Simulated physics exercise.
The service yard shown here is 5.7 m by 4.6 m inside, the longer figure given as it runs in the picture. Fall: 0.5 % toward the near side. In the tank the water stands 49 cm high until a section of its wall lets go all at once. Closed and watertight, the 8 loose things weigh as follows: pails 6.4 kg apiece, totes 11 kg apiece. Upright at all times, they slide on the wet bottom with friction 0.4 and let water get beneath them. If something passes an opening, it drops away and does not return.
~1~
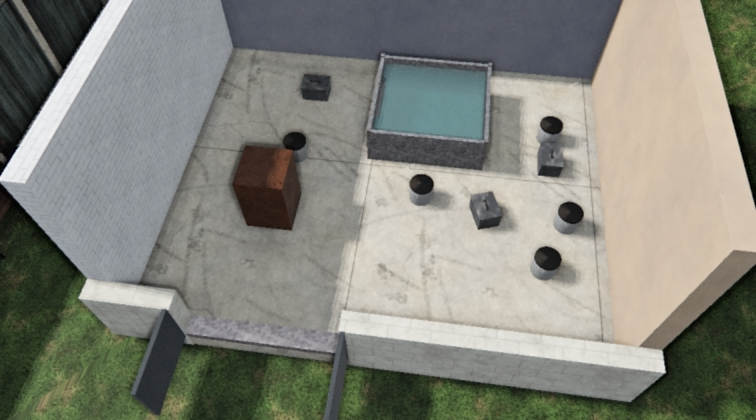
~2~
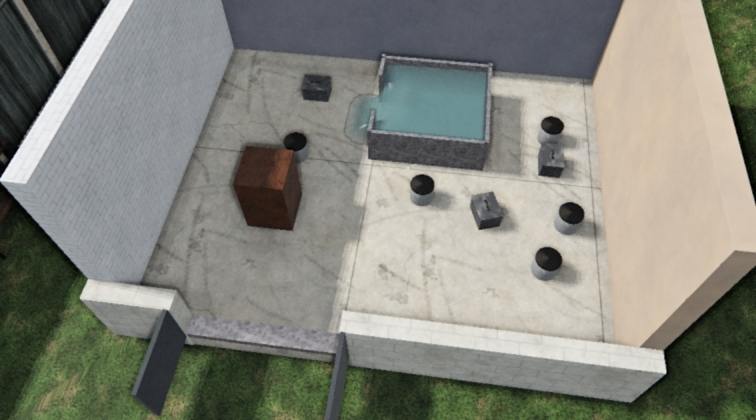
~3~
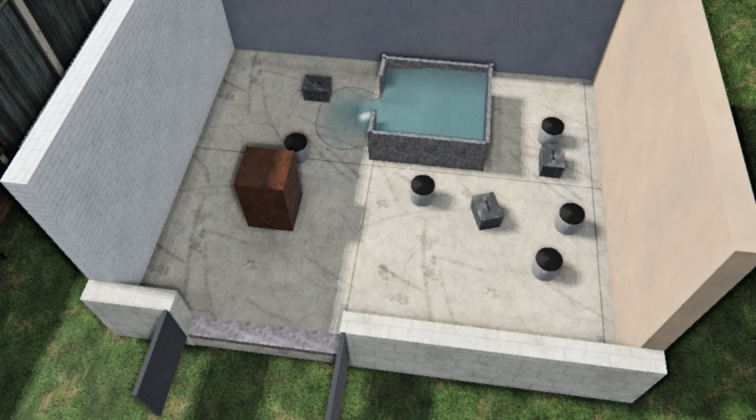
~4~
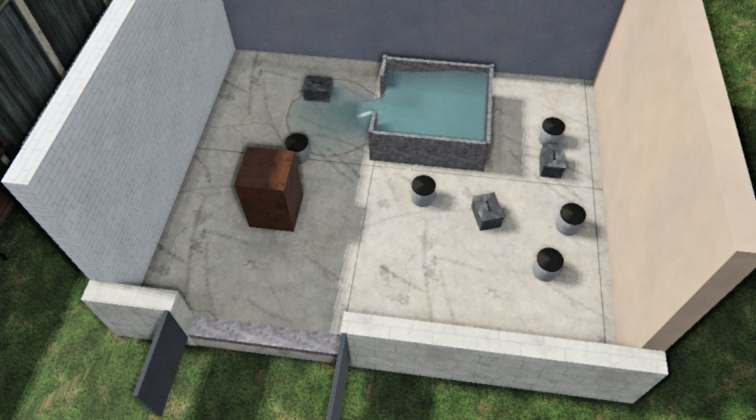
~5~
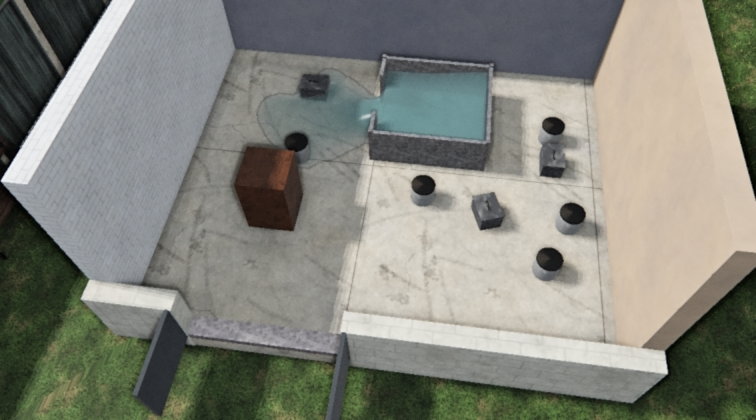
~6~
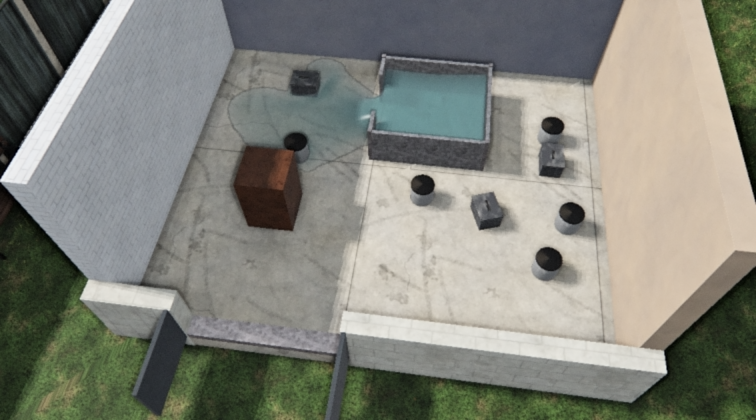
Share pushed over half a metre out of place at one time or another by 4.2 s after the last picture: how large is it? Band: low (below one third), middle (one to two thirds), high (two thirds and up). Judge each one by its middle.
Low.
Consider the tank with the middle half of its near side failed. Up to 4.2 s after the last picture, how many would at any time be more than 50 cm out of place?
Count: 1.
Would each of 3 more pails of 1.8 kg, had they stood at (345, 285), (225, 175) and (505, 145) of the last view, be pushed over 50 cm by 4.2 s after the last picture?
Well, in turn they are below that, above that and below that.
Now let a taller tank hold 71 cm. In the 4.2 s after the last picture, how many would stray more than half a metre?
Count: 2.
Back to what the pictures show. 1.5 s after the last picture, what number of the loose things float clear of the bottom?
Answer: 1.
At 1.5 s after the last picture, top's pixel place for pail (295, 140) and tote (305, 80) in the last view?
(213, 174) and (248, 49), roughly.
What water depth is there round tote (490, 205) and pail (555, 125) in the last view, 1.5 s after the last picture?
I'd estimate 0 cm for the first and 0 cm for the second.
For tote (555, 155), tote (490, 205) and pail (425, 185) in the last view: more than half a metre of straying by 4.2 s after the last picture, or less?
Result, in order: Undershooting / undershooting / undershooting.
Then, 0.4 s after the last picture 1 of 8 are over 50 cm from their spots; 0 afloat.
Then, 1.5 s after the last picture 2 of 8 are over 50 cm from their spots; 1 afloat.
Then, 2.8 s after the last picture 2 of 8 are over 50 cm from their spots; 1 afloat.
Then, 4.2 s after the last picture 2 of 8 are over 50 cm from their spots, and 2 have been at some point; 2 afloat.
